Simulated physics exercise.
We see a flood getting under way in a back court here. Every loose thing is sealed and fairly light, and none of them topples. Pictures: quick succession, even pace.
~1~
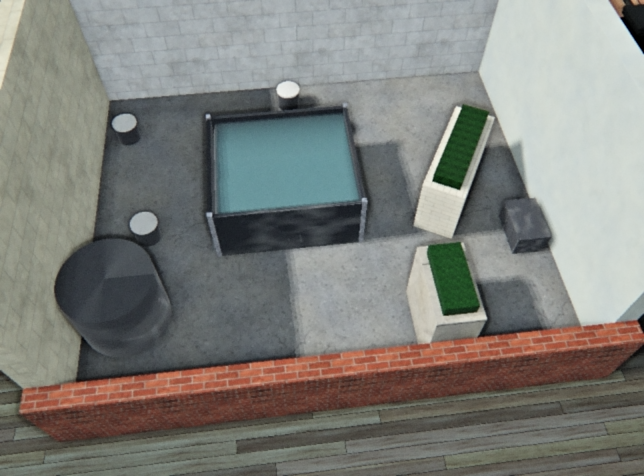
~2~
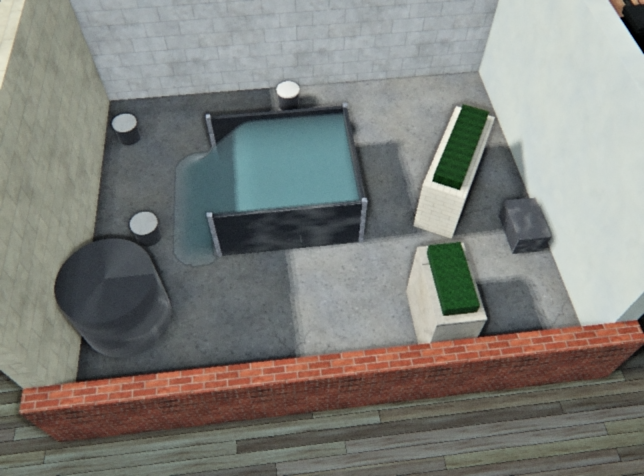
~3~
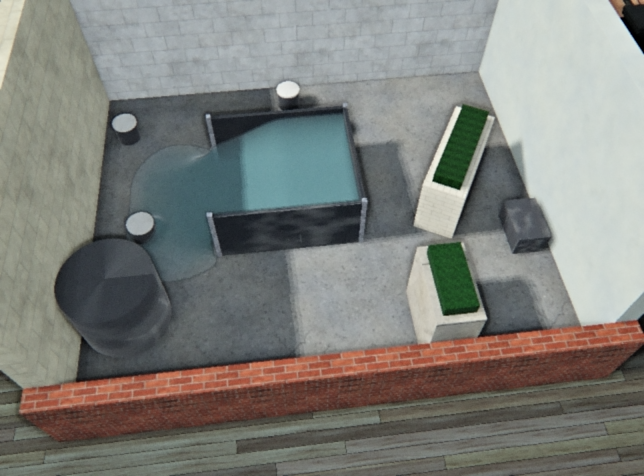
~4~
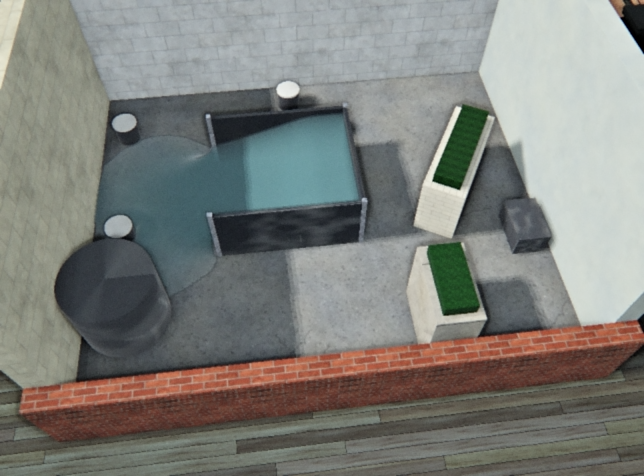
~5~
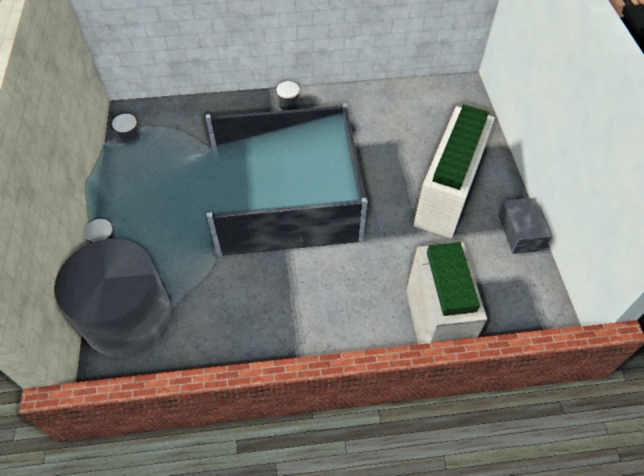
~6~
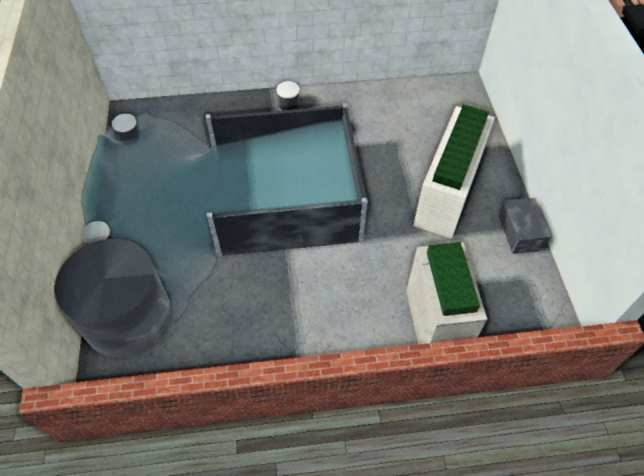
In a walled back court, water poured out of the left side of a dark tank and spread to the left wall, pushing one pail a short way left while the other things stayed put.
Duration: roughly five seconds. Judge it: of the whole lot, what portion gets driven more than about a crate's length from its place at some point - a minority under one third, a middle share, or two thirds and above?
Two thirds and above.
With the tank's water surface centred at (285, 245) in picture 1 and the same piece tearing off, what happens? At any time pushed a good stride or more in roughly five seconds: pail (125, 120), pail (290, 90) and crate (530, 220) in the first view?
First got that far, then got that far, then never got that far.
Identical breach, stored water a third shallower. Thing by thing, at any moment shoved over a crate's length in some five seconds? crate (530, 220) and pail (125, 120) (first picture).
Each in sequence - never got there, carried at least that far.
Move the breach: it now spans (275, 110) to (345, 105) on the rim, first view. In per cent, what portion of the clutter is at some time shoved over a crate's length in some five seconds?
That works out to some 100 %.
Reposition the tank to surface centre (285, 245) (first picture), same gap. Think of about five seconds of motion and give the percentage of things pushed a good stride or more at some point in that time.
I reckon around 80 percent of them.
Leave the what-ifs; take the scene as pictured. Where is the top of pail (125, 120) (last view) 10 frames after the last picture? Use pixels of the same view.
Estimated top position: Approximately (249, 109).
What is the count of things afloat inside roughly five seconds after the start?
Tally: 1.
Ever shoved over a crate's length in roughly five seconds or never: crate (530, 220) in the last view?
Result: Below that mark.
A moment on, 1 of 5 are well off their spots; 1 afloat.
Next, 2 of 5 are well off their spots; 1 afloat.
Later, 4 of 5 are well off their spots; 0 afloat.
In the end, 4 of 5 are well off their spots, and 4 have been at some point; 1 afloat.
